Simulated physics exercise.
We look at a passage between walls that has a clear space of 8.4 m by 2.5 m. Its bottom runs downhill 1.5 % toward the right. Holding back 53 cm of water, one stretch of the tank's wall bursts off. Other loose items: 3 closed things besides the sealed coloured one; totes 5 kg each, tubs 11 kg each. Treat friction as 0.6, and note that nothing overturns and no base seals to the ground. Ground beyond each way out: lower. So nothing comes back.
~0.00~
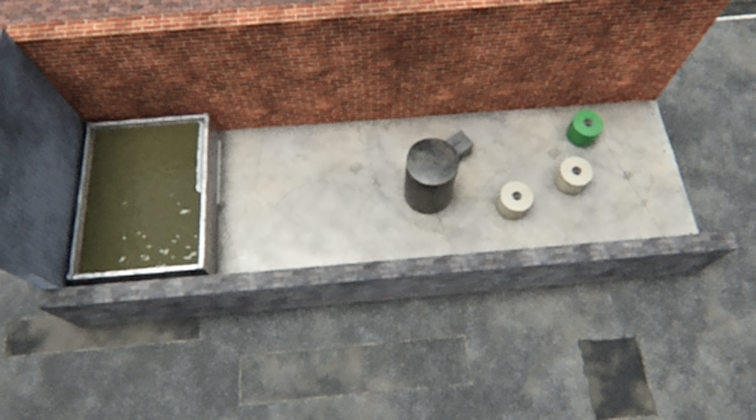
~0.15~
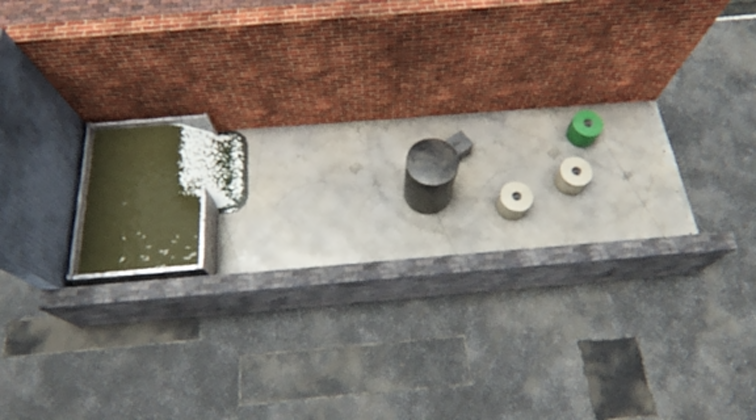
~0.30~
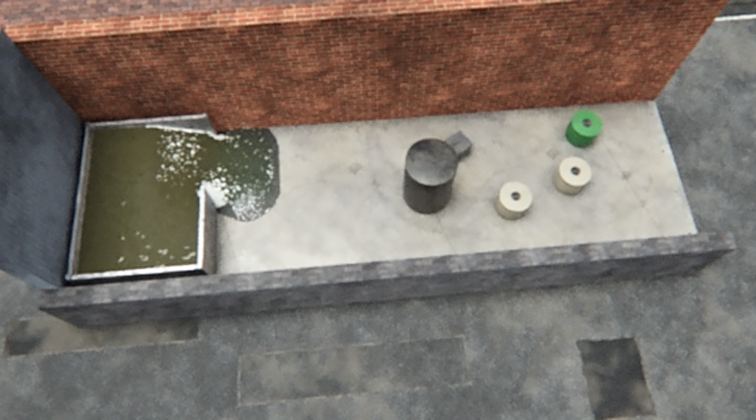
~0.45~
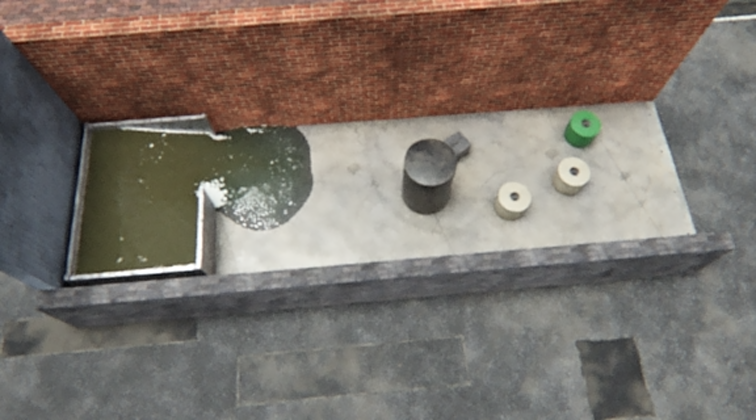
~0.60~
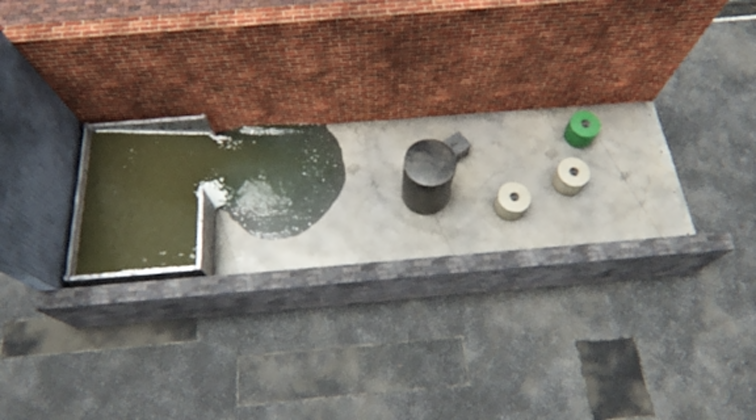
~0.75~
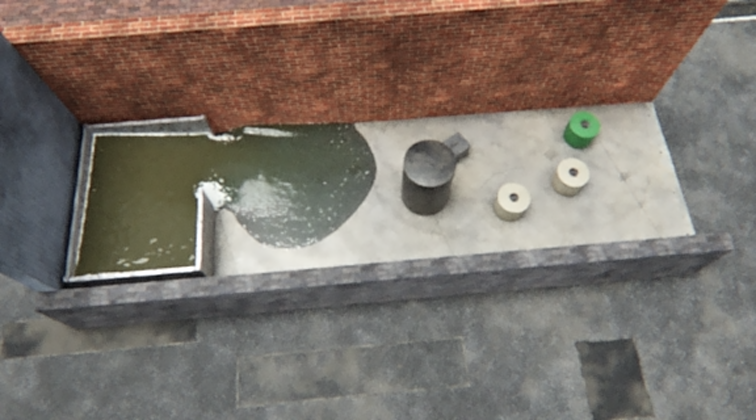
Murky green water pouring through a gap in a tank's wall and spreading rightward across a pale floor, tubs staying still.
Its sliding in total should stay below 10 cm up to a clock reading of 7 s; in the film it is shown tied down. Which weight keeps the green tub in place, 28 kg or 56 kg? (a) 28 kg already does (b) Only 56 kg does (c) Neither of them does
Only 56 kg does (b).
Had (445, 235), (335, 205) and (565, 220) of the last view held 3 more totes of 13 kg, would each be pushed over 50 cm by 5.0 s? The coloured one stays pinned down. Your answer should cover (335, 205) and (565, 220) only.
In order: Exceeds it and stays within it.
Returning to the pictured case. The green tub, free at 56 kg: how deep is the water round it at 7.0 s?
Around 6 cm.
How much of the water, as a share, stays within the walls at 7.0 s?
Close to 62 in a hundred parts remain.
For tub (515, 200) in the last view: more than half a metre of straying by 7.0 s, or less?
Within the mark.
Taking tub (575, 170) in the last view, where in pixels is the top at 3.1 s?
About (629, 203), give or take.
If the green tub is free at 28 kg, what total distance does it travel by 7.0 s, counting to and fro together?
I'd say roughly 100 centimetres in all.
After 1.4 s the green tub would be 0 cm from its start with 28 kg and 0 cm from its start with 56 kg; 0 cm of water round it then.
After 3.1 s the green tub would be 61 cm from its start with 28 kg and 1 cm from its start with 56 kg; 11 cm of water round it then.
After 4.9 s the green tub would be 105 cm from its start with 28 kg and 1 cm from its start with 56 kg; 9 cm of water round it then.
After 7.0 s the green tub would be 105 cm from its start with 28 kg and 1 cm from its start with 56 kg; 6 cm of water round it then.
